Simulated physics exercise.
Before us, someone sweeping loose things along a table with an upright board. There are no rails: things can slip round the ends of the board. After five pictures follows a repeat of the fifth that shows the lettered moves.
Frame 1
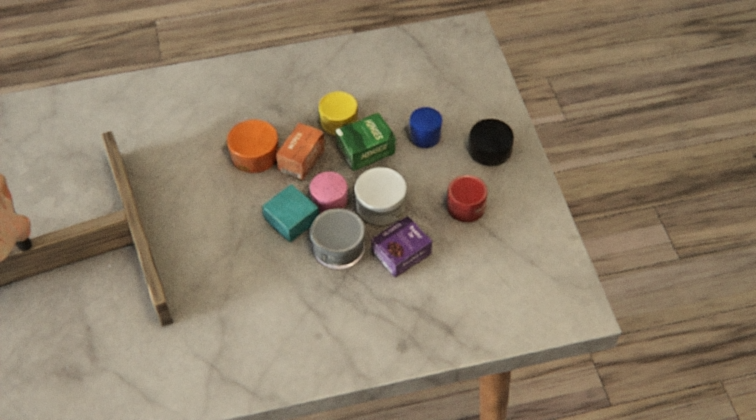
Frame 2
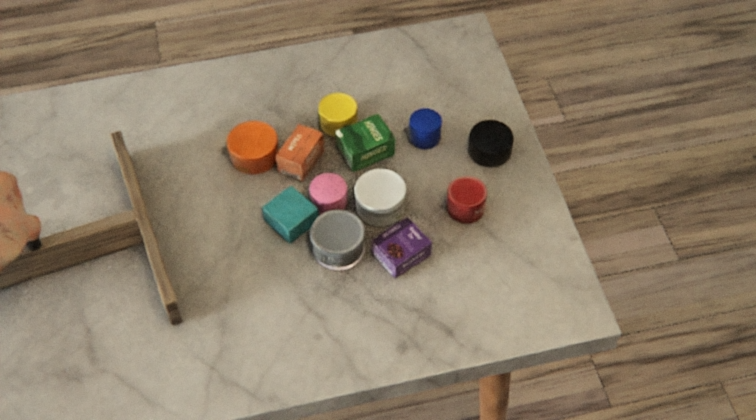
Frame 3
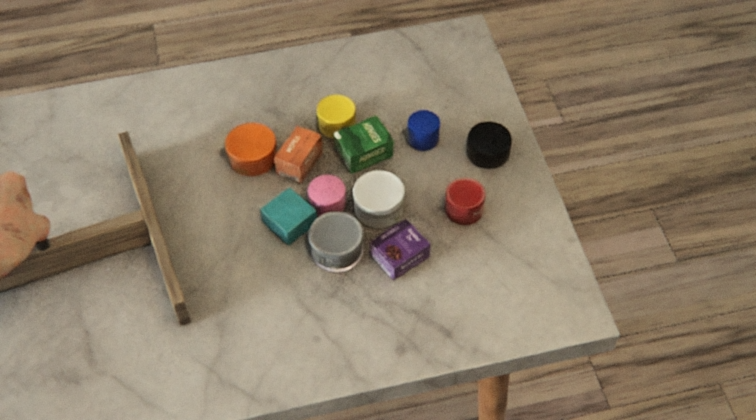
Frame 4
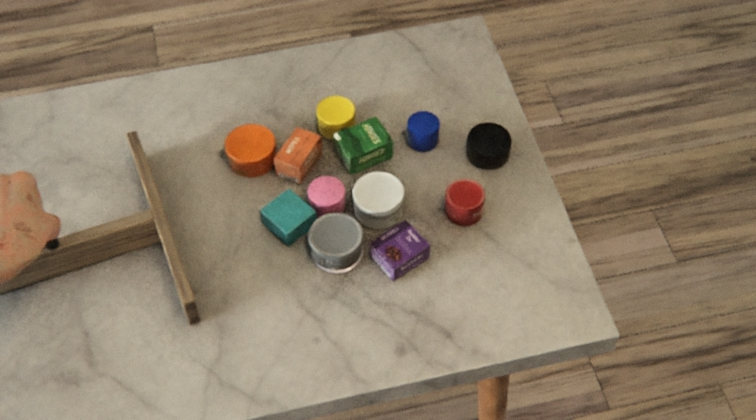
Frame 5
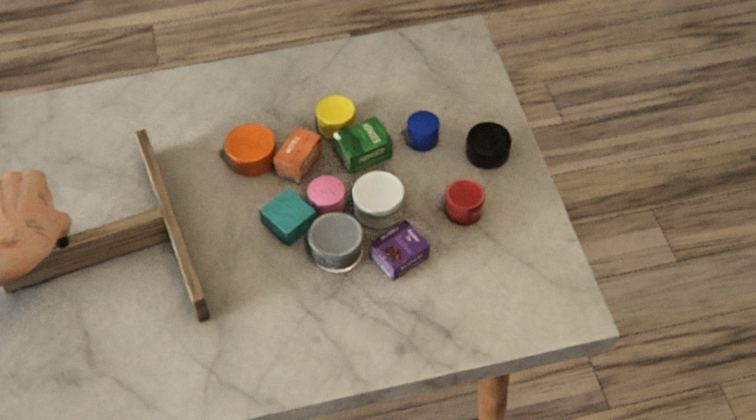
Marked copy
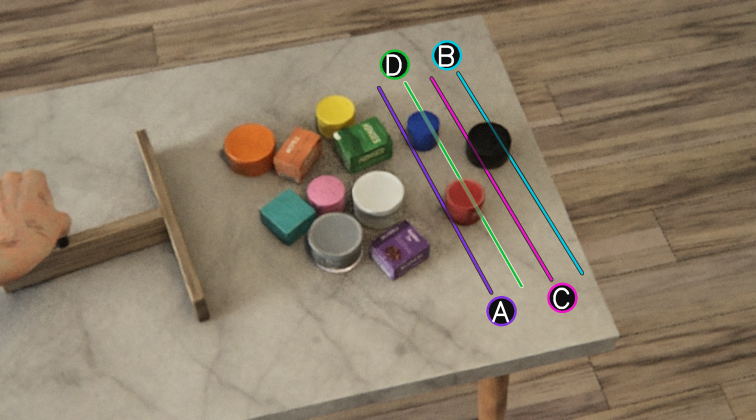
A pale marbled tabletop on wooden legs stands over a wood-plank floor, seen from above at an angle. Orange, yellow, pink, white, grey, blue, black and red round containers cluster right of centre among orange, green, turquoise and purple blocks or packets, apart from an upright wooden board. A hand at the left slides the board a short way right, the containers staying practically still.
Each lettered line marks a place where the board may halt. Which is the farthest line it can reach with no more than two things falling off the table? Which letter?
Line D.
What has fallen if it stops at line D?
The black pot.
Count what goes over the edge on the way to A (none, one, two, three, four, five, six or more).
In all, none.
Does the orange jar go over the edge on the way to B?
No.
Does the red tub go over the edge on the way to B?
Yes.
On the copy, A at (431, 182); B at (515, 166); C at (487, 171); D at (459, 177).
On D. First, board (274, 189); orange jar (281, 139); orange box (310, 157).
Then, board (377, 169); red tub (487, 204); blue pot (456, 127).
Finally, board (456, 153); black pot over the edge; red tub (553, 195); one fallen.
By contrast, A is within the limit but short; B drops seven; C drops four.
